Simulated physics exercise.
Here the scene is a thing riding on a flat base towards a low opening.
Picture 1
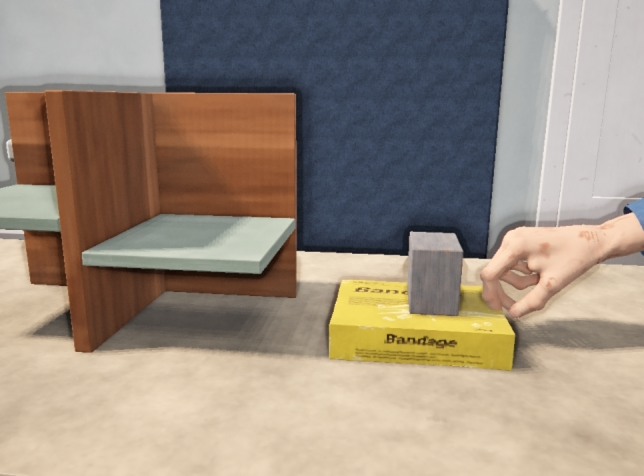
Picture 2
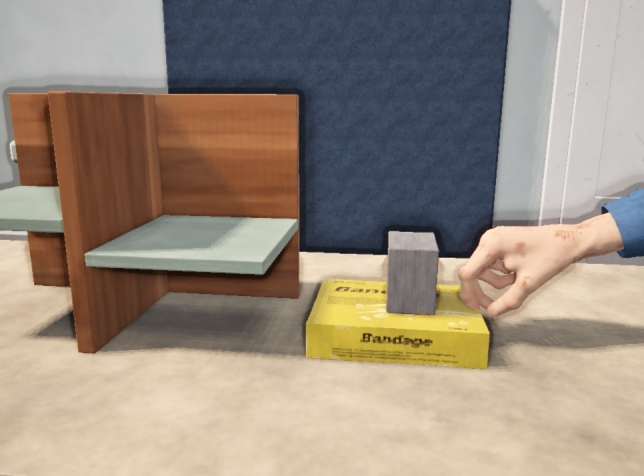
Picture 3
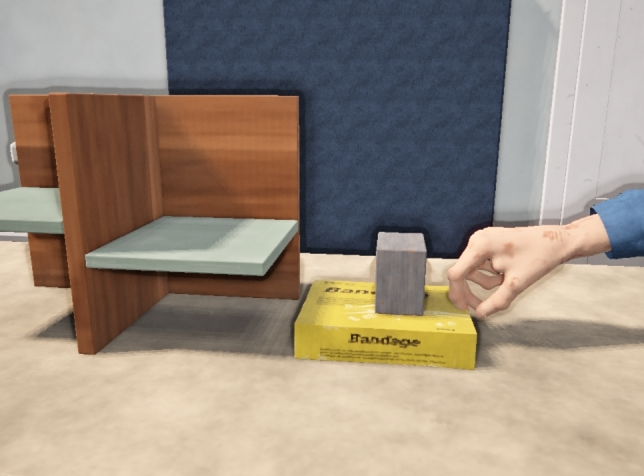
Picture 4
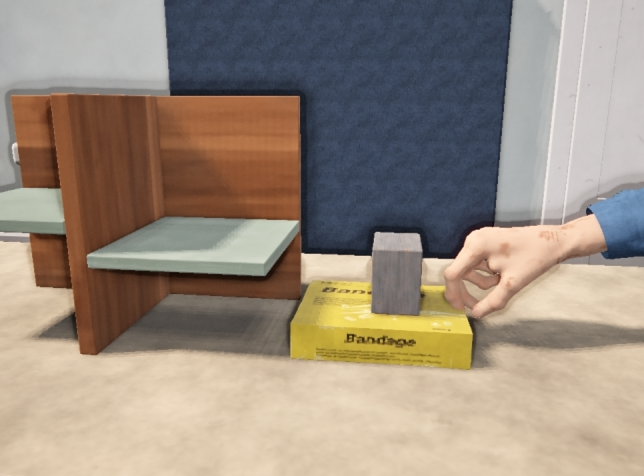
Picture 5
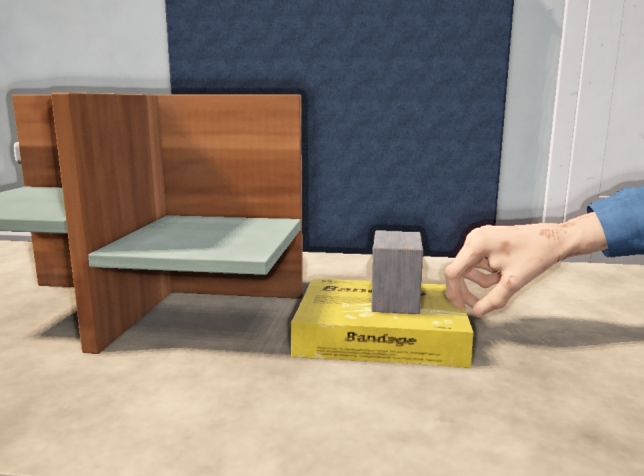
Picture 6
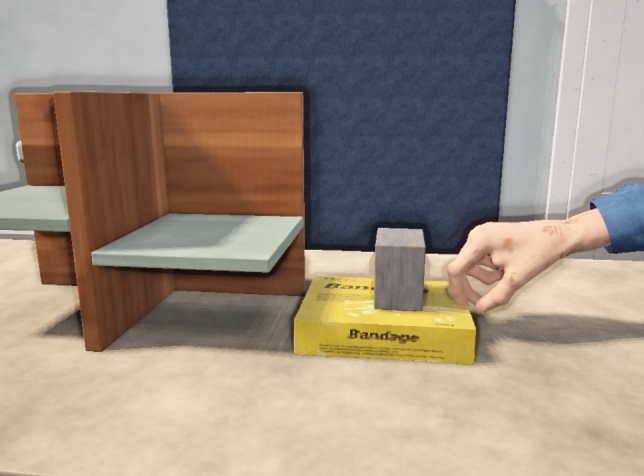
A hand in a blue sleeve reaches in from the right above a pale, stone-like surface, seen from the front and slightly above, with a dark blue panel on the wall behind. A grey block stands on a yellow bandage box beside the fingers, and a brown wooden unit with pale green shelves stands at left. The hand slides the box and block a short way left, then they stay nearly still as the view shifts very slightly.
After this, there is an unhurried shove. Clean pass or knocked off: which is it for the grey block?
It sits too high.
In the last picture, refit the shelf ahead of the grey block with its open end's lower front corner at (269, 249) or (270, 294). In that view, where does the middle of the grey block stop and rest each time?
Final spots, roughly: (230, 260) and (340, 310).
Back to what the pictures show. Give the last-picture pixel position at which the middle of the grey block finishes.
Its middle finishes close to (342, 301) in the last view.
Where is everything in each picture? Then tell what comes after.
Hand sliding it forward; grey block (433, 272); shelf (119, 210), in the first frame.
Hand sliding it forward; grey block (411, 272); yellow box (395, 319), in the second frame.
Hand sliding it forward; grey block (400, 272); shelf (122, 212), in the third frame.
Hand sliding it forward; grey block (397, 272); yellow box (382, 320), in the fourth frame.
Hand sliding it forward; grey block (397, 271); shelf (125, 211), in the fifth frame.
Hand sliding it forward; grey block (399, 268); yellow box (384, 315), in the sixth frame.
Then, 1.64 s on from there, grey block turned 37° from its first pose near (309, 258).
Then, 2.04 s on from there, grey block upside down near (334, 279).
In the end, the grey block gets scraped off its spot, near (342, 301).
